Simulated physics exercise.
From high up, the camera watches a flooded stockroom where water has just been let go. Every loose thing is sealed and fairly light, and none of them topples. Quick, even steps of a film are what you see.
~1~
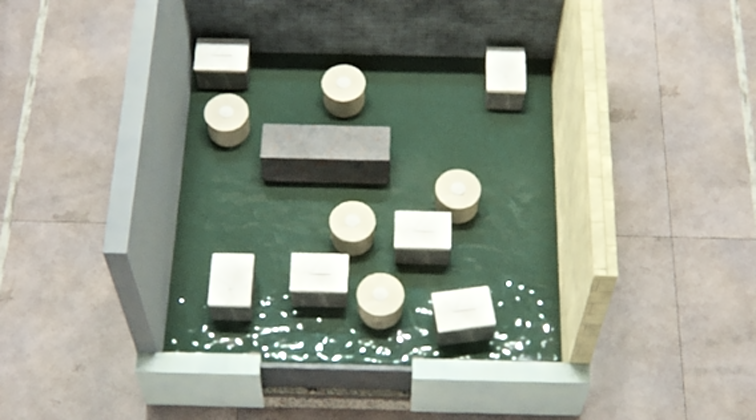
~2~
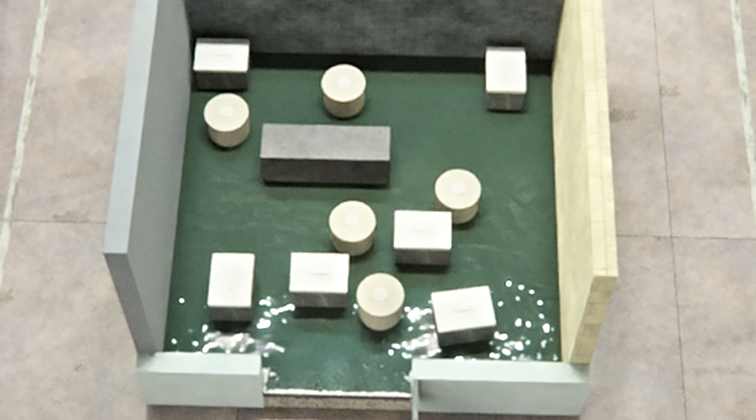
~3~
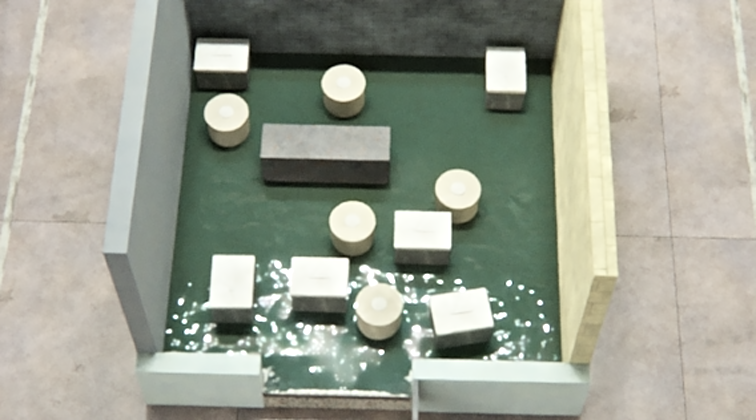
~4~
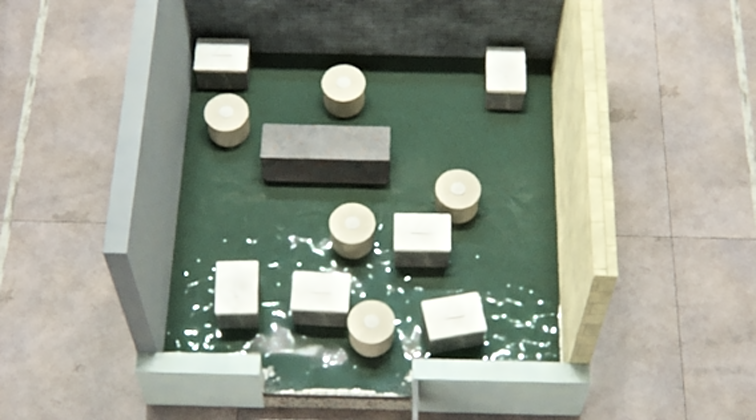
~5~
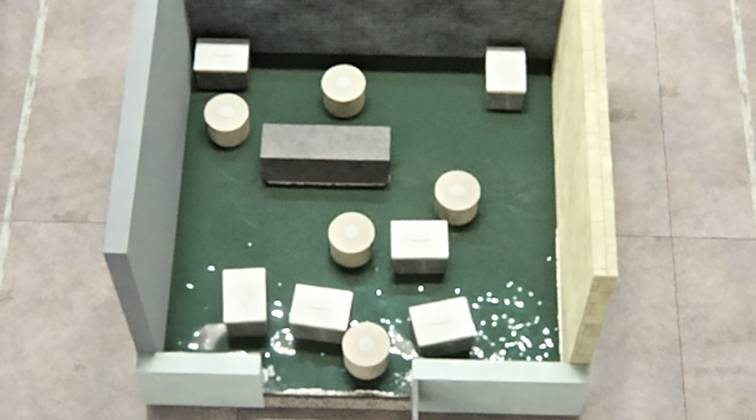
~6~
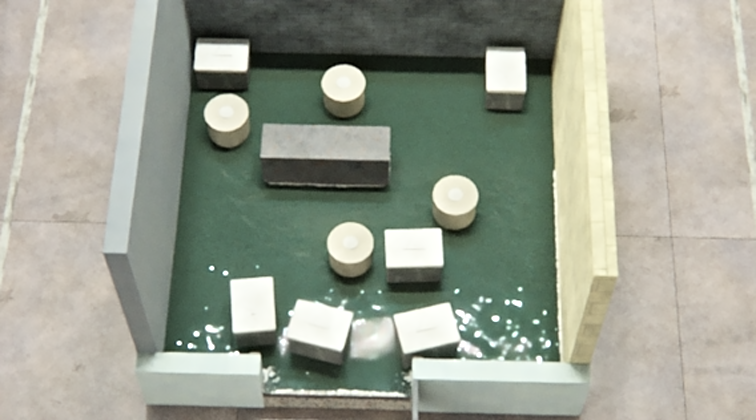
At first, pale boxes and round drums float around a long dark block in a walled pool of green water, and the low front barrier drops away to leave a gap. The nearest boxes then drift toward the opening, and one drum slips out of view there, while the objects at the back stay still.
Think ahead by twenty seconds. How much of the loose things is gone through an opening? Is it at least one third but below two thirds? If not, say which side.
No, two thirds or more.
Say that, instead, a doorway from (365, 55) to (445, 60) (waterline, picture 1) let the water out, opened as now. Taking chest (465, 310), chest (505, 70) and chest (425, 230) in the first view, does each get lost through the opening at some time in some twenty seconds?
One by one: Held indoors; exits; exits.
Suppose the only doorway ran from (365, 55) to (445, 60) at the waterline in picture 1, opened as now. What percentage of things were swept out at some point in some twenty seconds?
Near 50 in a hundred.
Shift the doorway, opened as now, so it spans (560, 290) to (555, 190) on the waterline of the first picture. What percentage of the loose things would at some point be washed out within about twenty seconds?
About 60 percent.
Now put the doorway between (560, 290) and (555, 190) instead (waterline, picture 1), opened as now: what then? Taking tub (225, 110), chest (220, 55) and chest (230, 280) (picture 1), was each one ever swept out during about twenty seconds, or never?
Each object, in the order asked: Not flushed / not flushed / not flushed.
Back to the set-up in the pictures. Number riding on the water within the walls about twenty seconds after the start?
That would be 3.
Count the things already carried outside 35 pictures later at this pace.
Tally: 8.
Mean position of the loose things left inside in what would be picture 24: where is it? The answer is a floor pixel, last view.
Roughly at (336, 193).
A moment on, 4 of 11 are out; 7 afloat.
Next, 6 of 11 are out; 5 afloat.
Later, 8 of 11 are out; 3 afloat.
In the end, 8 of 11 are out; 3 afloat.
